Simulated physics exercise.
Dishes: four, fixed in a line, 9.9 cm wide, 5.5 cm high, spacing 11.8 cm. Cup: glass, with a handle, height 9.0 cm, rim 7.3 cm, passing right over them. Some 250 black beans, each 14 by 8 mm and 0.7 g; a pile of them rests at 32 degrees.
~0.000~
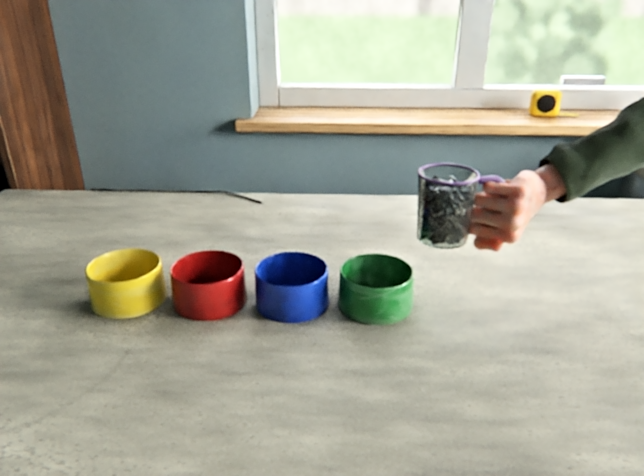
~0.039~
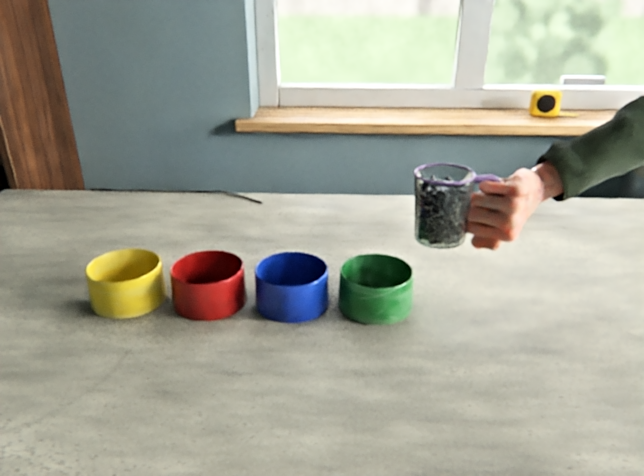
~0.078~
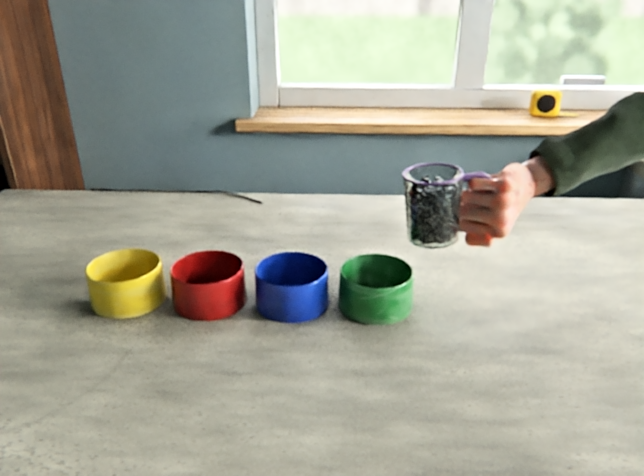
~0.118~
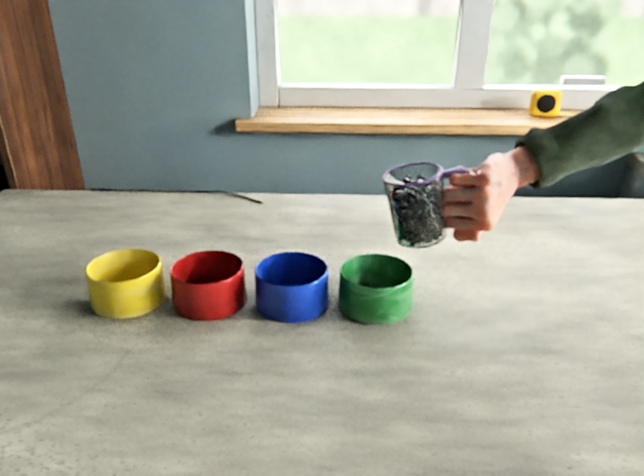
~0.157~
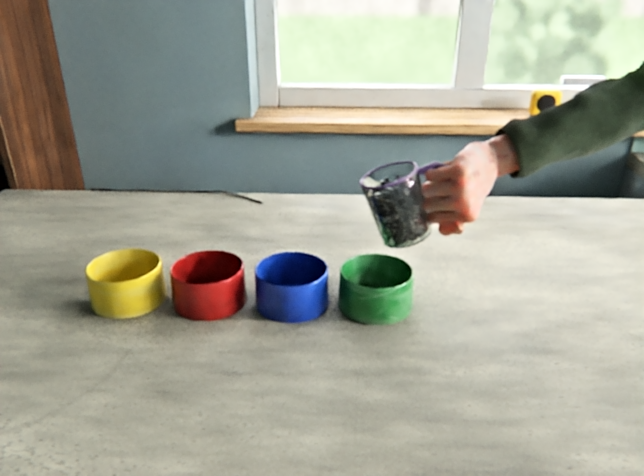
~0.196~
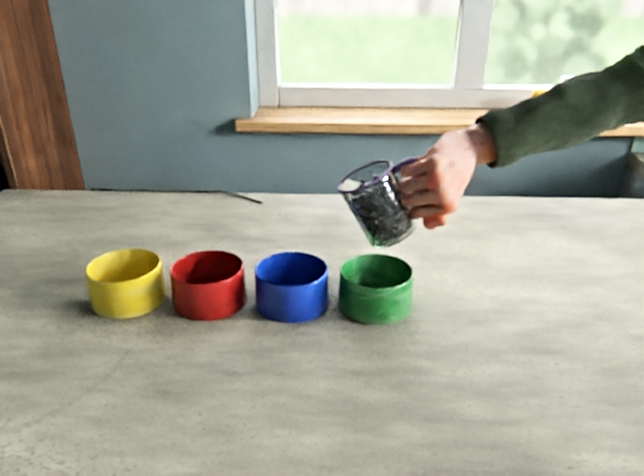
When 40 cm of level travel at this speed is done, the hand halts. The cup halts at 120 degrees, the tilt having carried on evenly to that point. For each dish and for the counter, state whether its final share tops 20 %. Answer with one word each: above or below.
Red below, blue below, green below, yellow above, counter above.
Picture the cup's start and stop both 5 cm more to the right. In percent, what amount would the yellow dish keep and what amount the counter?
Yellow 90, counter 10.
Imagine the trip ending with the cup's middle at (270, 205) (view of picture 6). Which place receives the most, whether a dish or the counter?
Result: Biggest portion at red.
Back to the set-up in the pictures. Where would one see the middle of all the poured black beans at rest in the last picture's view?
Centre at rest: Approx. (113, 291) px.
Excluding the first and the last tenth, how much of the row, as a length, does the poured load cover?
26 centimetres.
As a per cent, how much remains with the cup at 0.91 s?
I'd say close to 0 per cent.
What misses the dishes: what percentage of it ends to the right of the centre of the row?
I'd estimate close to 0 in a hundred.
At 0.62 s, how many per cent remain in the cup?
85 per cent.
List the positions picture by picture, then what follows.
Cup at (445, 206), tilt 0 degrees, lip at (420, 173), moved 0.0 cm; middle of the pieces at (443, 208); green dish at (377, 271); blue dish at (291, 269); red dish at (207, 267); yellow dish at (124, 265), in the first picture.
Cup at (442, 206), tilt 1 degrees, lip at (416, 174), moved 0.4 cm; middle of the pieces at (440, 208), in the second picture.
Cup at (433, 206), tilt 5 degrees, lip at (404, 176), moved 1.6 cm; middle of the pieces at (431, 208), in the third picture.
Cup at (417, 206), tilt 11 degrees, lip at (384, 179), moved 3.7 cm; middle of the pieces at (416, 208), in the fourth picture.
Cup at (398, 206), tilt 19 degrees, lip at (361, 183), moved 6.1 cm; middle of the pieces at (398, 208), in the fifth picture.
Cup at (379, 205), tilt 27 degrees, lip at (339, 188), moved 8.6 cm; middle of the pieces at (379, 207); green dish at (377, 271); blue dish at (291, 269); red dish at (207, 267); yellow dish at (124, 265). Its pace works out near 195 degrees a second; the hand travels 63 cm a second, in the sixth picture.
Then, at 0.45 s, tilt 77 degrees; cup holds 100 %.
After 0.62 s, tilt 110 degrees; cup holds 85 %, yellow 10 %.
Then, at 0.91 s, tilt 120 degrees; cup holds 0 %, yellow 65 %.
By 2.0 s all is still; red 0 %, blue 0 %, green 0 %, yellow 60 %, counter 40 %.
